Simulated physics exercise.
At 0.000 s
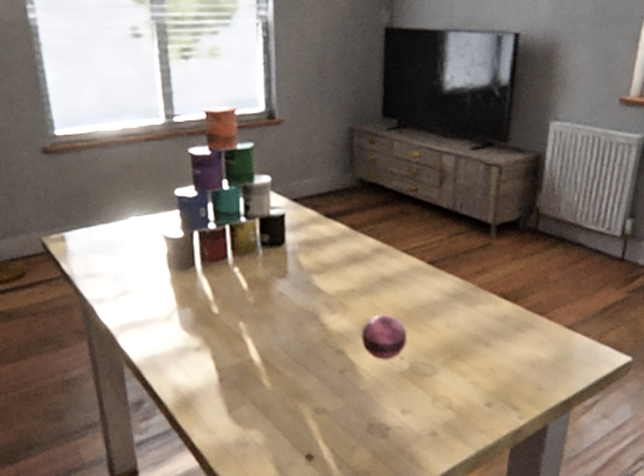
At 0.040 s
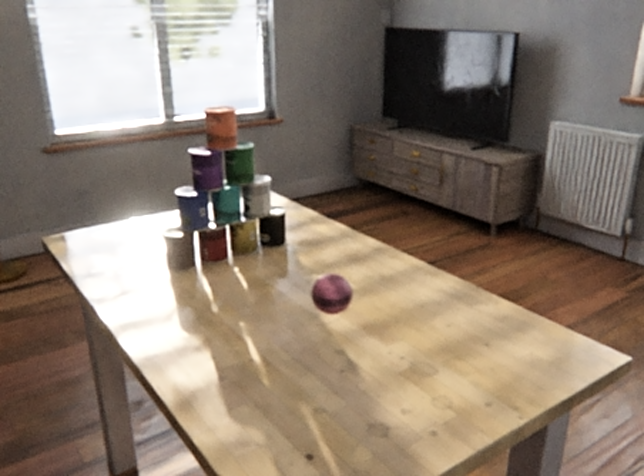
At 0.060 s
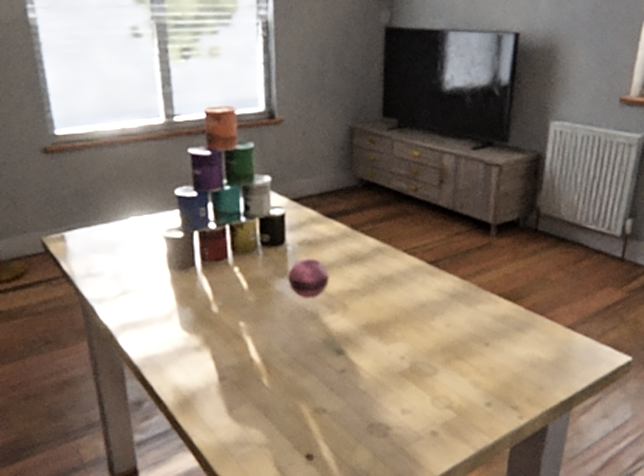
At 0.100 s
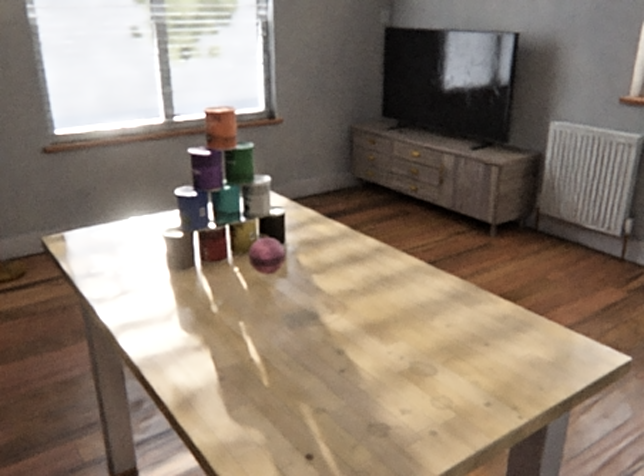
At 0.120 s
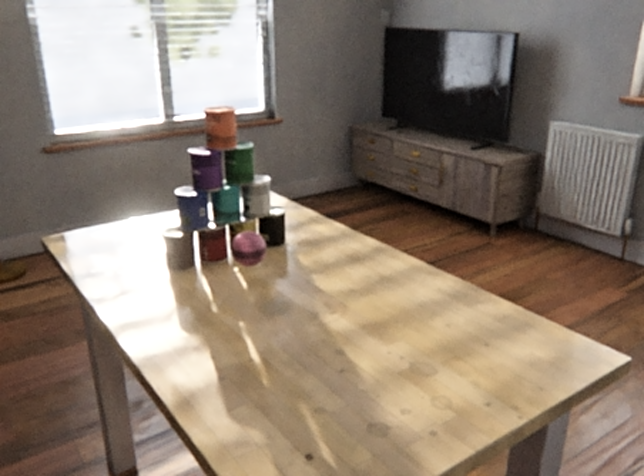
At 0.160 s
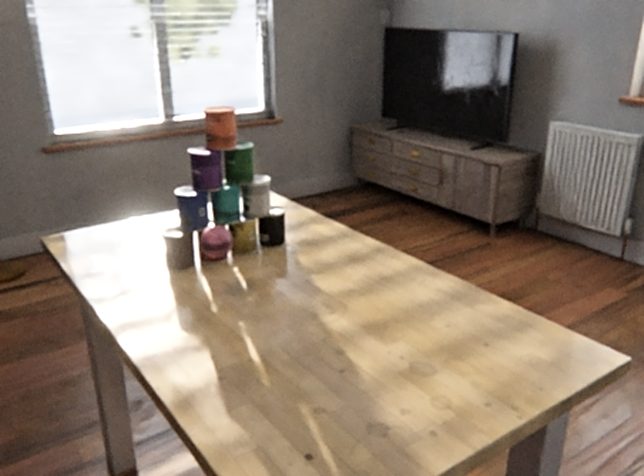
In this clip, a pink ball moves through the air over a wooden table, travelling leftward and away from the viewer toward a pyramid of colourful tins, and draws close to the bottom row while the stacked tins stay still.
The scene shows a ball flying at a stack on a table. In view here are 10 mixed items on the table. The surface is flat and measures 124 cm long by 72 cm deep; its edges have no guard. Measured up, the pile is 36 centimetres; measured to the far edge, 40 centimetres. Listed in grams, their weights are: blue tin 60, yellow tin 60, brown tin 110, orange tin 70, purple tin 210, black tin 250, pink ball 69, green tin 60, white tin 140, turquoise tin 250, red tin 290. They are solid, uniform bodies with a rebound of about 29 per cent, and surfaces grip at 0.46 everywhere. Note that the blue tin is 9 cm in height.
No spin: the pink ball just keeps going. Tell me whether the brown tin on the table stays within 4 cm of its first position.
It goes beyond that distance.
Around 0.26 s, pink ball near (162, 262); brown tin at 11° to upright near (173, 241); blue tin at 4° to upright; purple tin at 4° to upright.
Around 0.36 s, pink ball near (131, 270); brown tin shifted 9 cm near (164, 237); blue tin shifted 2 cm.
Finally (1.0 s), not toppled but over 4 cm from the start, brown tin; the other 9 still in place (within 4 cm). Final places as that camera would see them, brown tin near (162, 236).
